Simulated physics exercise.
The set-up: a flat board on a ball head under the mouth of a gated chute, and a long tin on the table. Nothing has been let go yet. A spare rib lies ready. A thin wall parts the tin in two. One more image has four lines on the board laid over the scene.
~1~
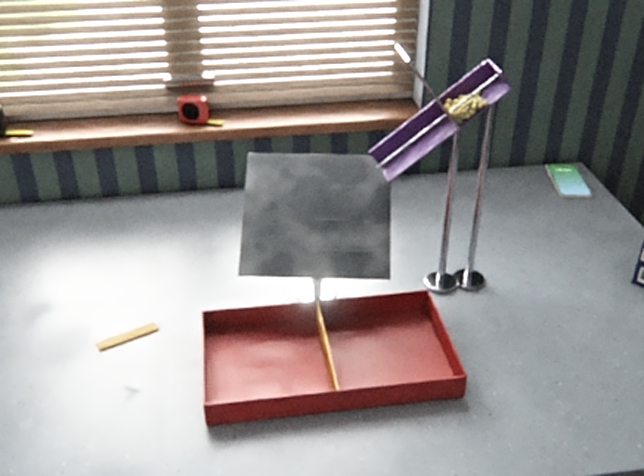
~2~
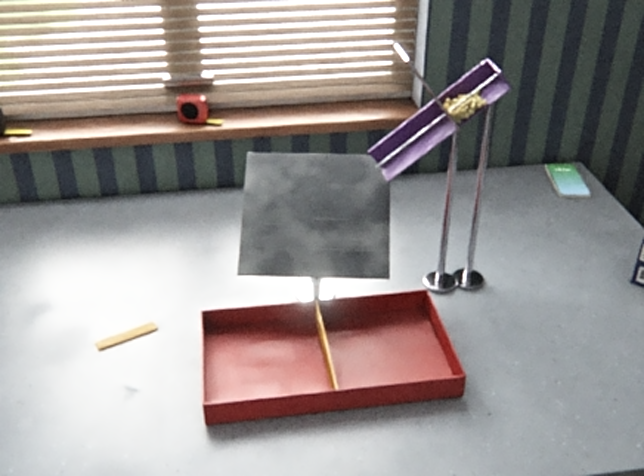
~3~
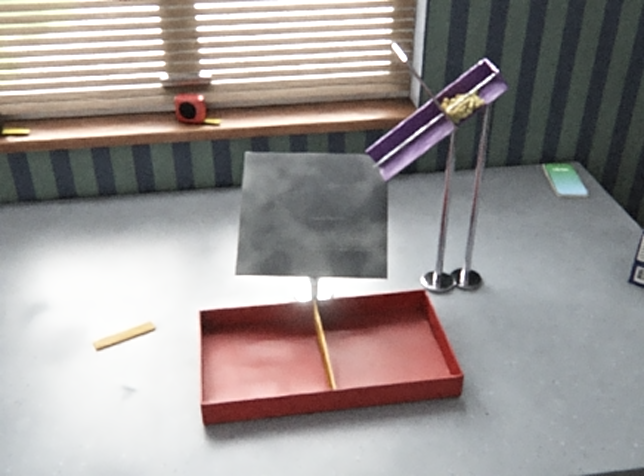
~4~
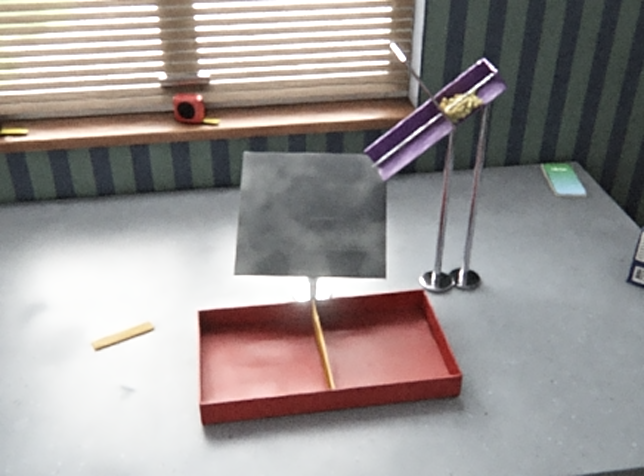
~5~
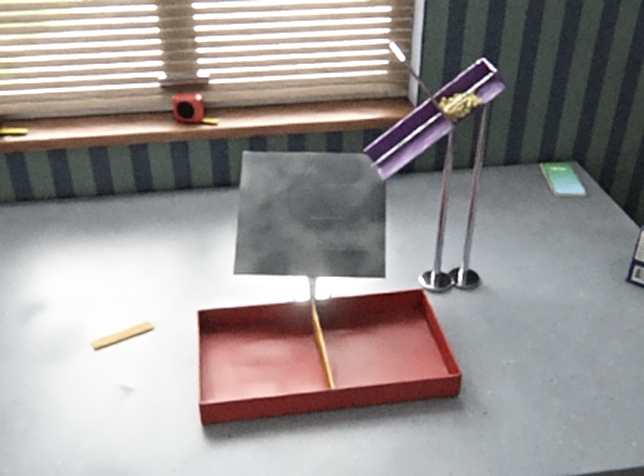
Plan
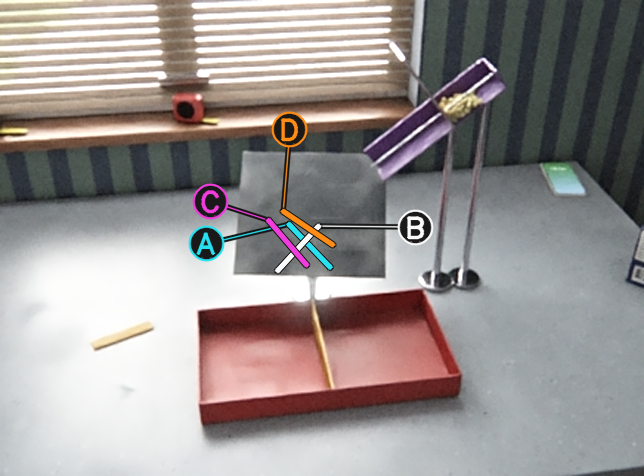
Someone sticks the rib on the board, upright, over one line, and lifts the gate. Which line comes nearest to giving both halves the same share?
C beats the others.
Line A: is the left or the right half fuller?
Right.
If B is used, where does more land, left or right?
Left.
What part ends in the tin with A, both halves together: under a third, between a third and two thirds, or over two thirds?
Line A gives over two thirds.
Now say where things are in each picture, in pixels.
Load behind the gate (463, 106), soya beans; lip of the chute (385, 174), sloping fairly steeply, in the first picture.
Middle of the board (316, 213), tilted fairly steeply; middle of its low edge (313, 277); of its high edge (318, 154), in the second picture.
Front corners of the tin (201, 404) and (463, 375); front end of its middle wall (335, 389), in the third picture.
Middle of the load (459, 106); lip (380, 173), in the fourth picture.
Middle of the load (458, 105); lip (380, 173), in the fifth picture.
On the marked copy, line A from (288, 224) to (330, 267); line B from (318, 226) to (277, 270); line C from (268, 220) to (306, 264); line D from (283, 211) to (332, 244).
Choosing A, of what is caught, about a tenth in the left half, almost all in the right.
Choosing B, of what is caught, the larger part in the left half, roughly a quarter in the right.
Choosing C, of what is caught, roughly a third in the left half, roughly two thirds in the right.
Choosing D, of what is caught, about a tenth in the left half, the larger part in the right.
